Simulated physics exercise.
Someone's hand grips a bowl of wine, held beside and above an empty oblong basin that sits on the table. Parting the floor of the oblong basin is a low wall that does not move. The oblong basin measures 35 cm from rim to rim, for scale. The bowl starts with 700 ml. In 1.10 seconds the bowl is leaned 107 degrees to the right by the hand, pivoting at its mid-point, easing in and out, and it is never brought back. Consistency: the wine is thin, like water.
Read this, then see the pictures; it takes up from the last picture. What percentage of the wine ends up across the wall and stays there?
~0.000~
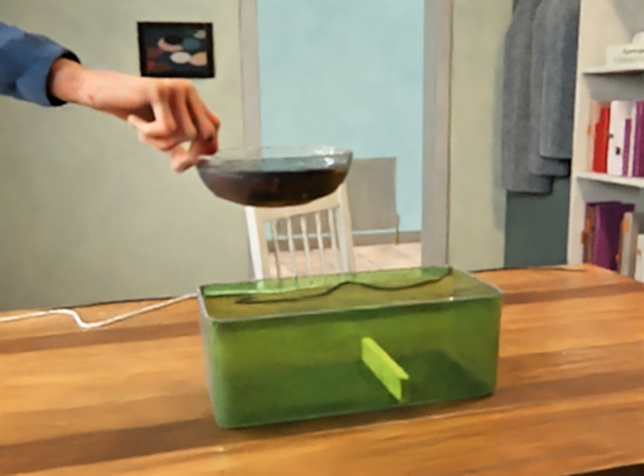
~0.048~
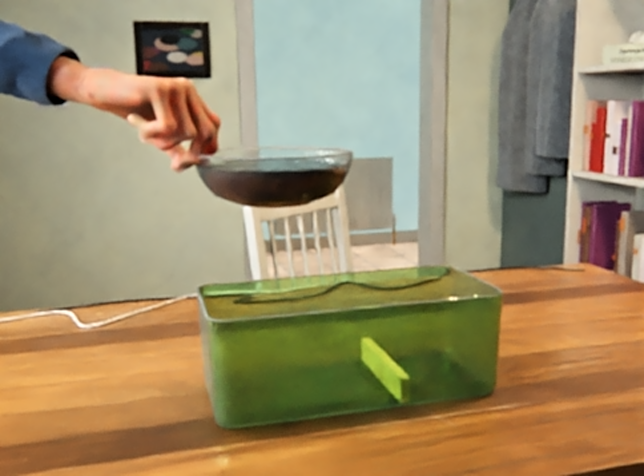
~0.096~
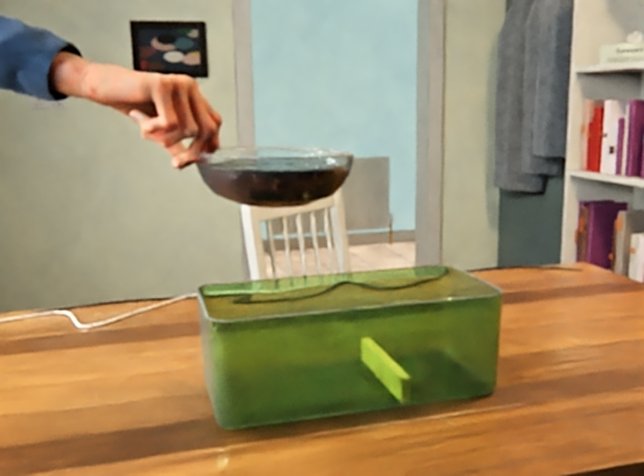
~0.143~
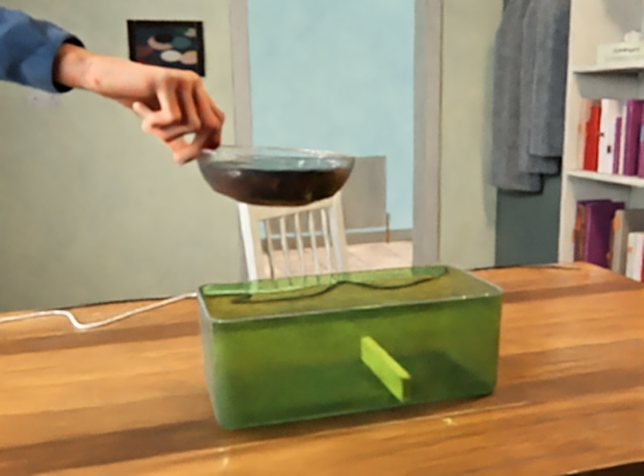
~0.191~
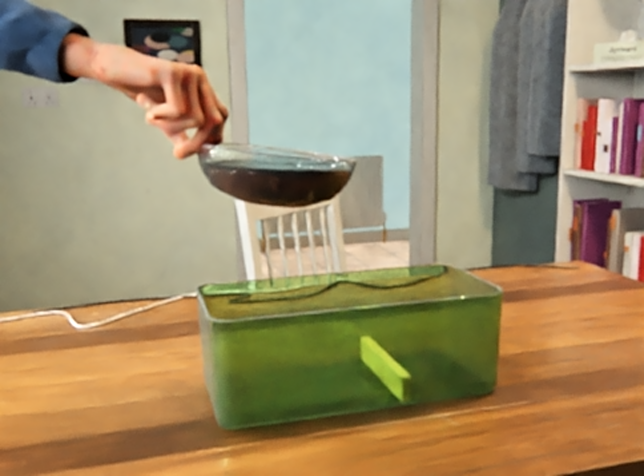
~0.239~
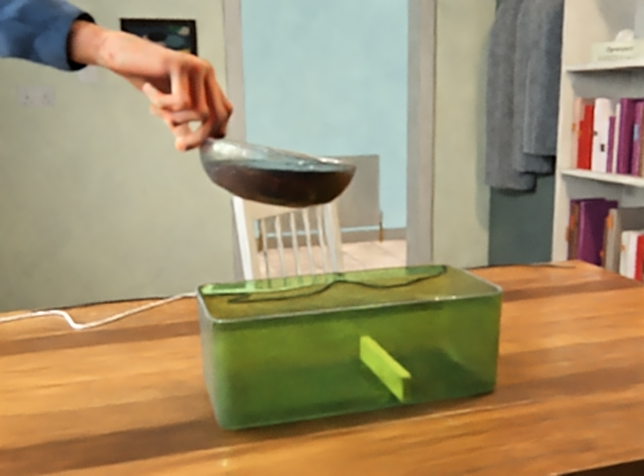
About 60 per cent.
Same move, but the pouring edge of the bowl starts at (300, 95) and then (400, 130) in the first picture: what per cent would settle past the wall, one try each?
It comes to 25 per cent, and then 65 per cent.
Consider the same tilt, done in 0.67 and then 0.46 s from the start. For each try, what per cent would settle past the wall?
45 and 40 %.
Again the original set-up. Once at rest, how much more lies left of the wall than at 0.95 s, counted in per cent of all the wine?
That amounts to roughly 4 per cent of the whole.
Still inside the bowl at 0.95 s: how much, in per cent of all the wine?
Near 0 percent, more or less.
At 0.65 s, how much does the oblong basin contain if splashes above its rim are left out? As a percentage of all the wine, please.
34 %, more or less.
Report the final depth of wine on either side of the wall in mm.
Around 8 mm deep on the left, around 24 mm deep on the right.
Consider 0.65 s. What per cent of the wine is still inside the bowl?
Around 24 in a hundred.
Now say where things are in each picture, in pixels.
Tilt 0°; pouring edge (348, 151); surface from (200, 169) to (343, 164); the oblong basin's rim runs from (203, 303) to (477, 280); the wall's top is at (384, 357), in the first picture.
Tilt 1°; pouring edge (348, 152); surface from (200, 169) to (343, 164), in the second picture.
Tilt 2°; pouring edge (349, 154); surface from (201, 167) to (343, 165), in the third picture.
Tilt 4°; pouring edge (350, 157); surface from (202, 166) to (344, 166), in the fourth picture.
Tilt 8°; pouring edge (351, 161); surface from (203, 165) to (346, 167), in the fifth picture.
Tilt 12°; pouring edge (351, 166); surface from (206, 164) to (347, 167), in the sixth picture.
By 0.65 s the tilt is 68° and 23 per cent is still to pour, 4 is left of the wall and 30 right of it.
By 0.95 s the tilt is 102° and 0 per cent is still to pour, 36 is left of the wall and 61 right of it.
By 1.26 s the tilt is 107° and 0 per cent is still to pour, 39 is left of the wall and 60 right of it.
By 1.60 s the tilt is 107° and 0 per cent is still to pour, 40 is left of the wall and 60 right of it.
At rest 40 per cent lies left of the wall, 60 right of it and 1 outside.
